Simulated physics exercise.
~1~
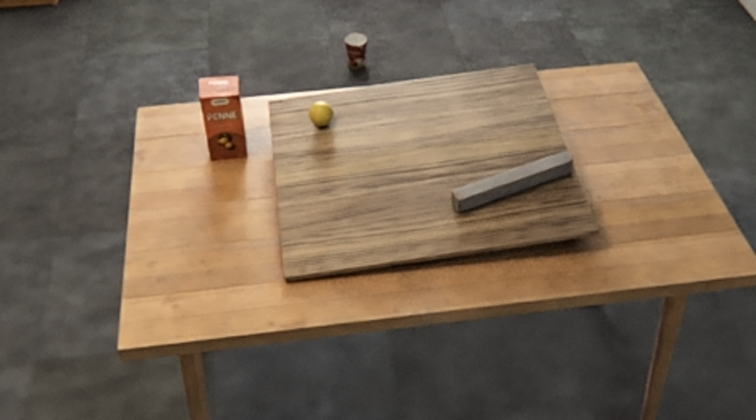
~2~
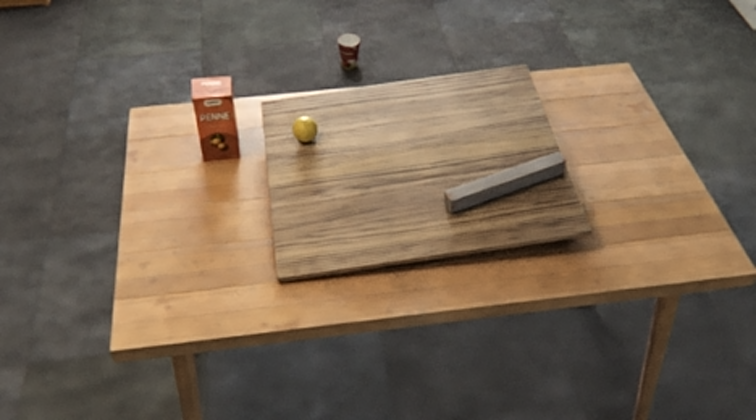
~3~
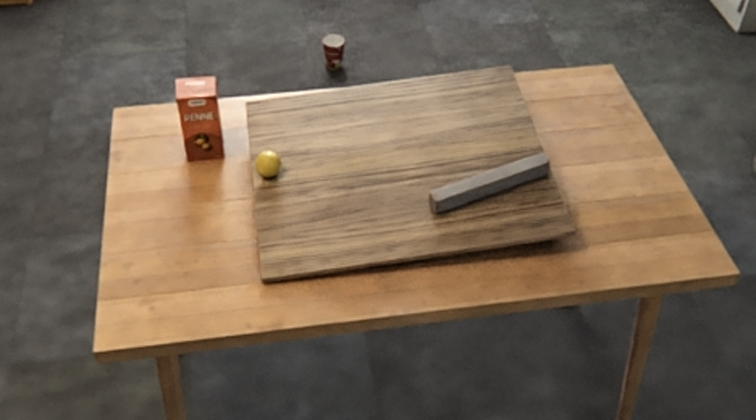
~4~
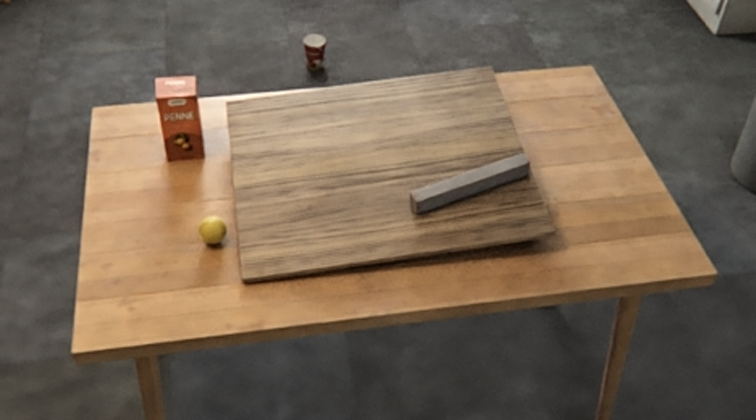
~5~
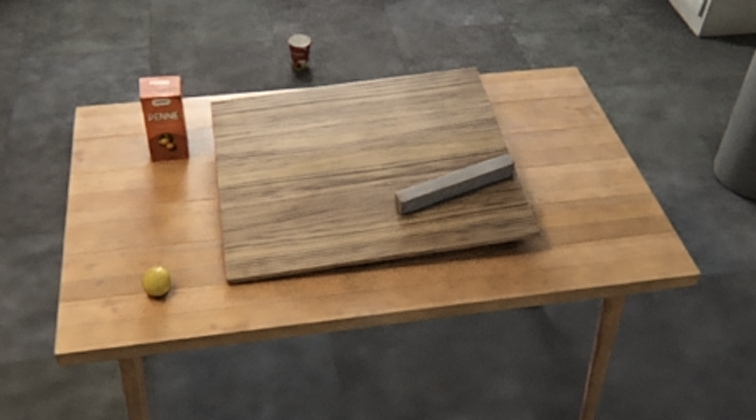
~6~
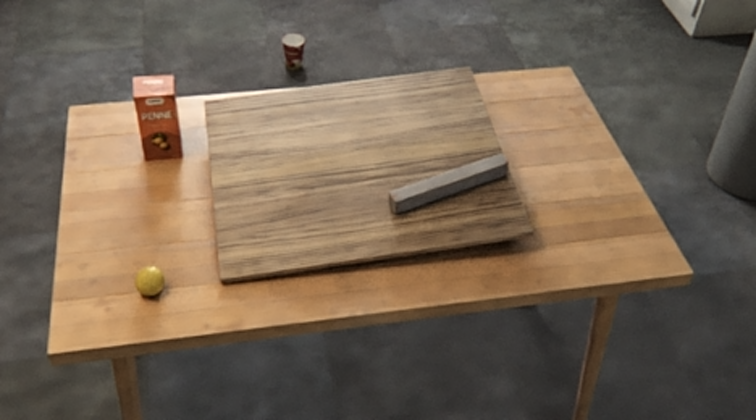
A yellow lemon sits near the upper left of a dark wooden board that lies tilted on a light wooden table, seen from above and in front in a room with a grey floor. An orange carton stands on the table to the left of the board, a grey block is fixed on the board's right side, and a small cup stands beyond the table. The lemon rolls left and towards the viewer, then leaves the board over its left edge. It continues across the tabletop and comes to rest near the front left corner, while the carton stays standing.
